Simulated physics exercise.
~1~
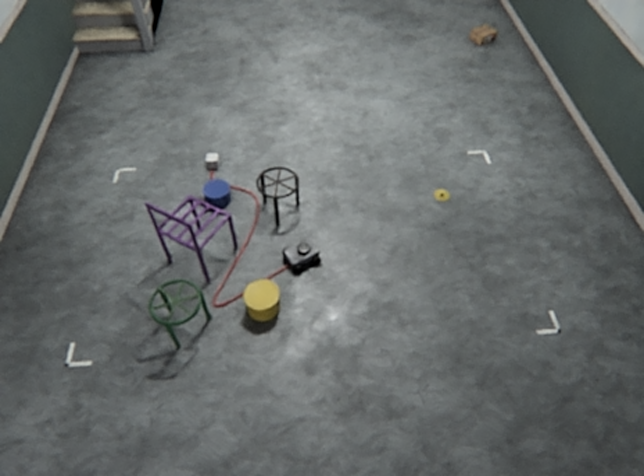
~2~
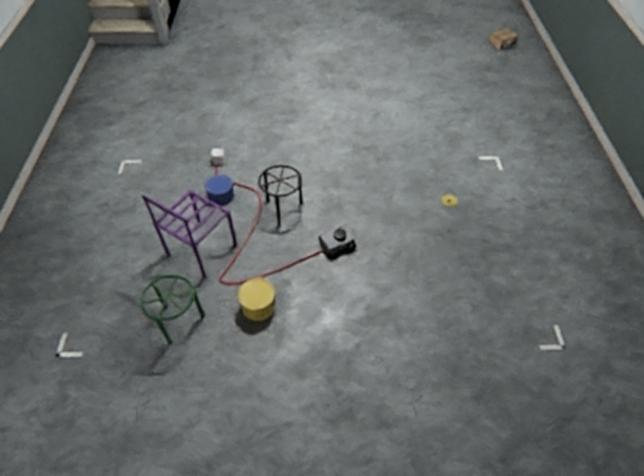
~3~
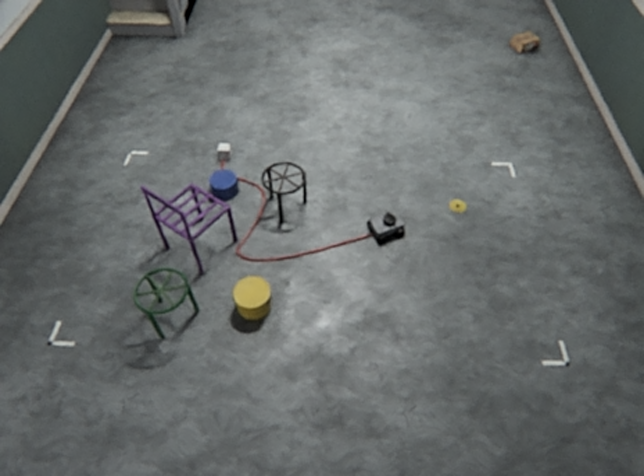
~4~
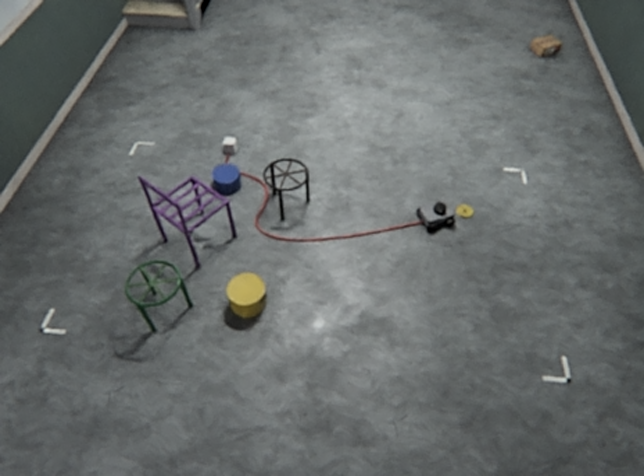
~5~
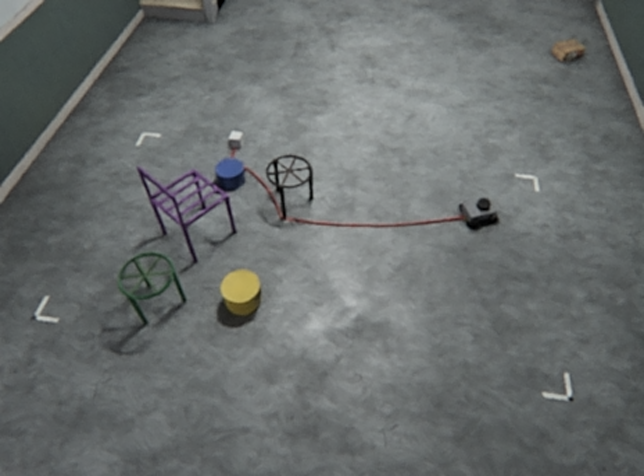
Small black cart pulling a red lead rightward past a purple chair, stools and buckets, stopping at the yellow floor mark.
